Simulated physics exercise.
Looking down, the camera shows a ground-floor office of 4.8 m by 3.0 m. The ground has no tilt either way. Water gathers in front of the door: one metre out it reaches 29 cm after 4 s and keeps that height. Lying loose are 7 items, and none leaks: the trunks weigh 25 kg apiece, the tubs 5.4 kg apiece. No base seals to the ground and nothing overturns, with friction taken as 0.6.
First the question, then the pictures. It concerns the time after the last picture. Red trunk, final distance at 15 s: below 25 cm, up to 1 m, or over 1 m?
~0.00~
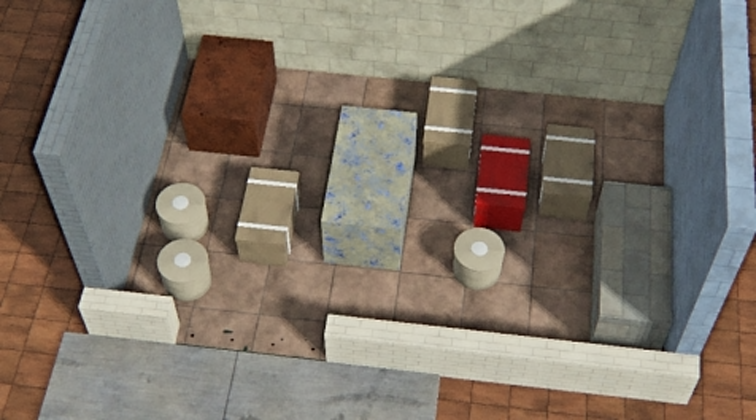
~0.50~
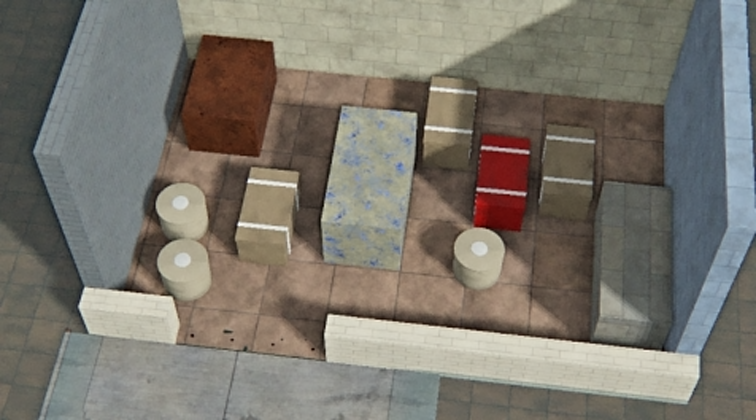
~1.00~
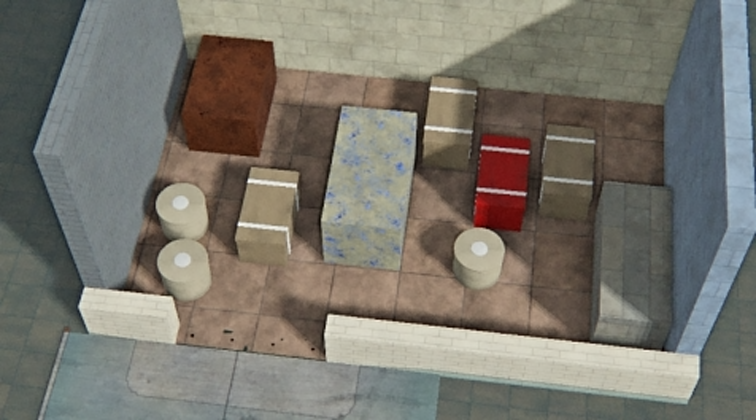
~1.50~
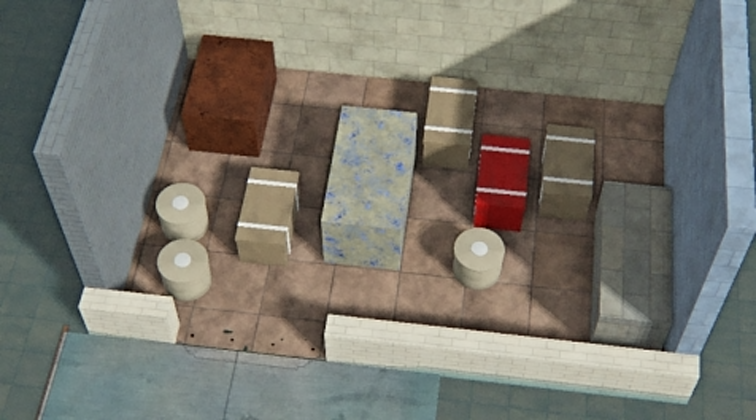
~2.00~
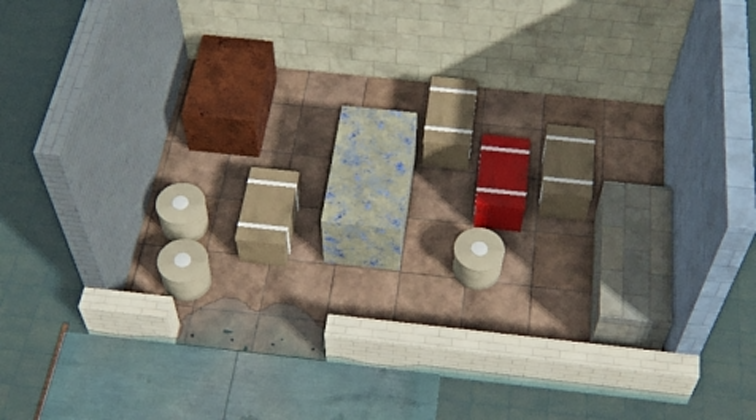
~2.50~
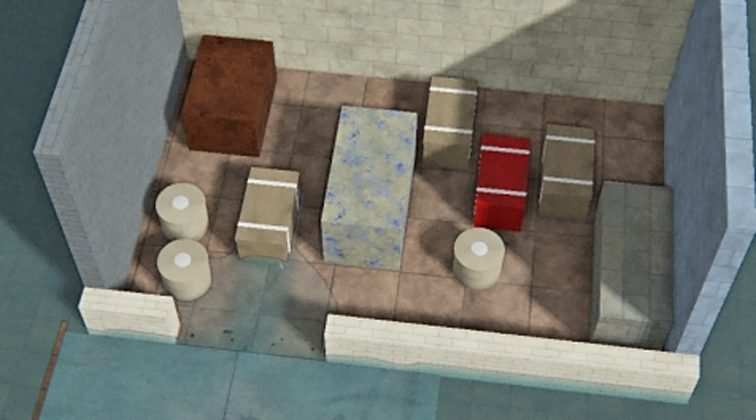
I reckon it goes some way, under a metre.
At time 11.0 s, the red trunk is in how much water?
Roughly 13 cm deep.
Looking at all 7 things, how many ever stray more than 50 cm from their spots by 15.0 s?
I make that 6.
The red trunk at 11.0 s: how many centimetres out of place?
By that time, close to 100 cm.
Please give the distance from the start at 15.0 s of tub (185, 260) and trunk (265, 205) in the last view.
In that order: 50 cm, 50 cm.
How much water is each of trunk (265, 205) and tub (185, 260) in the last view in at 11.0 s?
Roughly 19 and 16 cm.
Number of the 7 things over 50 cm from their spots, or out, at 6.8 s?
The number I get is 2.
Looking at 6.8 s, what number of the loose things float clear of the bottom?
Just then, the number is 3.
After 3.5 s the red trunk is near (503, 171), 0.0 m from its start, aground; 0 afloat.
After 6.8 s the red trunk is near (503, 171), 0.0 m from its start, aground; 3 afloat.
After 11.0 s the red trunk is near (491, 255), 1.0 m from its start, afloat; 7 afloat.
After 15.0 s the red trunk is near (450, 196), 0.6 m from its start, afloat; 7 afloat.
